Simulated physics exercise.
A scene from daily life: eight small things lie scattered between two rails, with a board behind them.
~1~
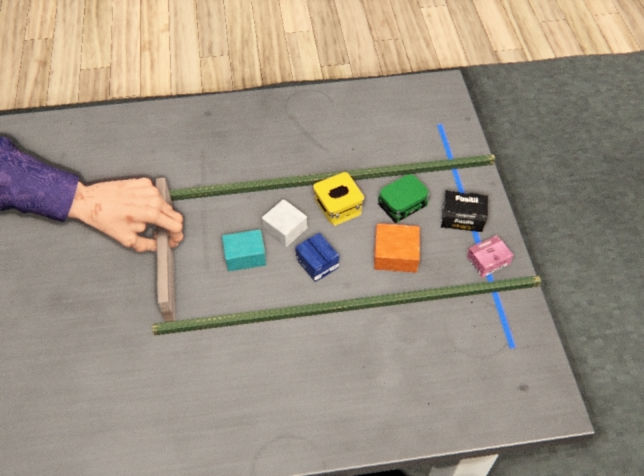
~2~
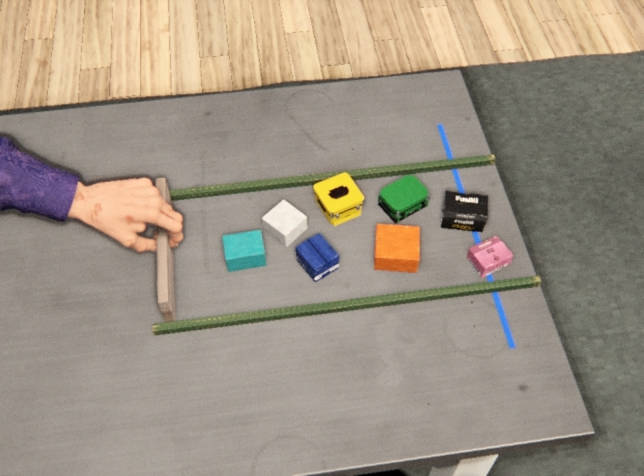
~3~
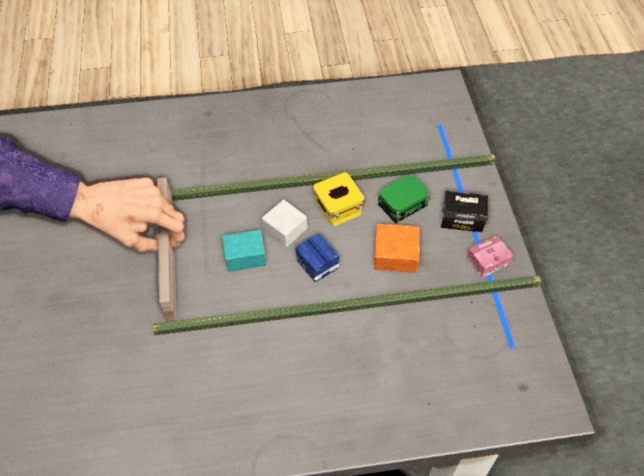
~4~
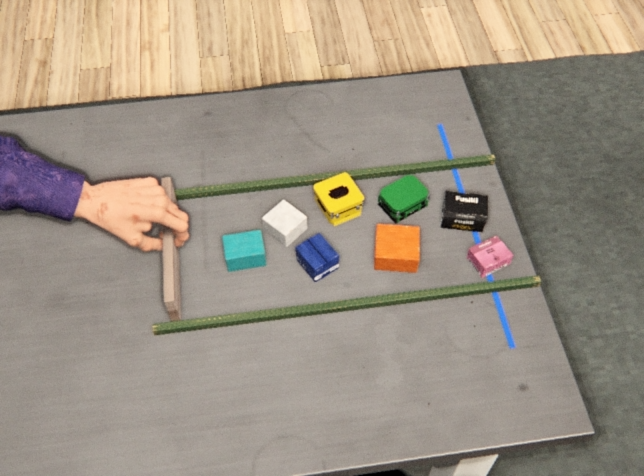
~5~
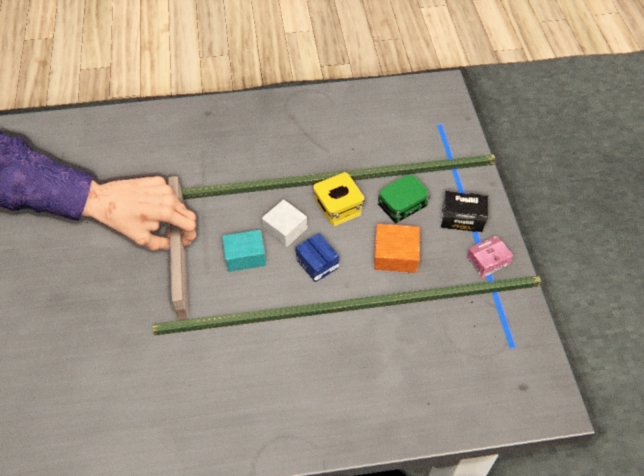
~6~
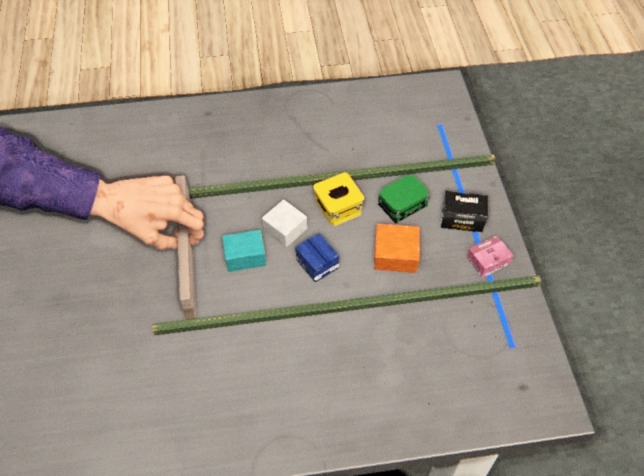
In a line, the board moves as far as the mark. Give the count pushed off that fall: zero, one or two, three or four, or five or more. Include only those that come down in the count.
Count: Five or more.
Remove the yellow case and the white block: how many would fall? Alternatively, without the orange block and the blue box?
In the first try 3, in the other 3.
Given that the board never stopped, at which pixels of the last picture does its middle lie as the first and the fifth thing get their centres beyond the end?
At (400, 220) for the first, at (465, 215) for the fifth.
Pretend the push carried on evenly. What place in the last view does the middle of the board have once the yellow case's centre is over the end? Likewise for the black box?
(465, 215) and then (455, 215), give or take.
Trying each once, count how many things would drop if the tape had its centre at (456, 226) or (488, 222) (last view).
4, then 5.
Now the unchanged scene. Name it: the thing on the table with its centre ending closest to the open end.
Blue box.
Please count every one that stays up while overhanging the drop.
It totals 1.
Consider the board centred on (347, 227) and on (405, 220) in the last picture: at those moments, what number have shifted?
Moved so far: 7, later 8.
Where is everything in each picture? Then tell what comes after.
In the first picture, pink box (490, 256); black box (464, 211); green case (403, 199); board (165, 248); tape (472, 224).
In the second picture, black box (464, 212); blue box (317, 258).
In the third picture, green case (403, 199); board (167, 248).
In the fourth picture, pink box (489, 257); yellow case (338, 199).
In the fifth picture, black box (464, 212); orange block (397, 248).
In the sixth picture, pink box (489, 257); black box (464, 212); green case (403, 199); board (186, 246); tape (472, 224).
Soon after, none off yet; pink box at rest near (489, 257); black box at rest near (464, 212); green case at rest near (405, 199).
At rest, the number that fall off is five or more; fallen, yellow case, orange block, green case, black box and pink box.
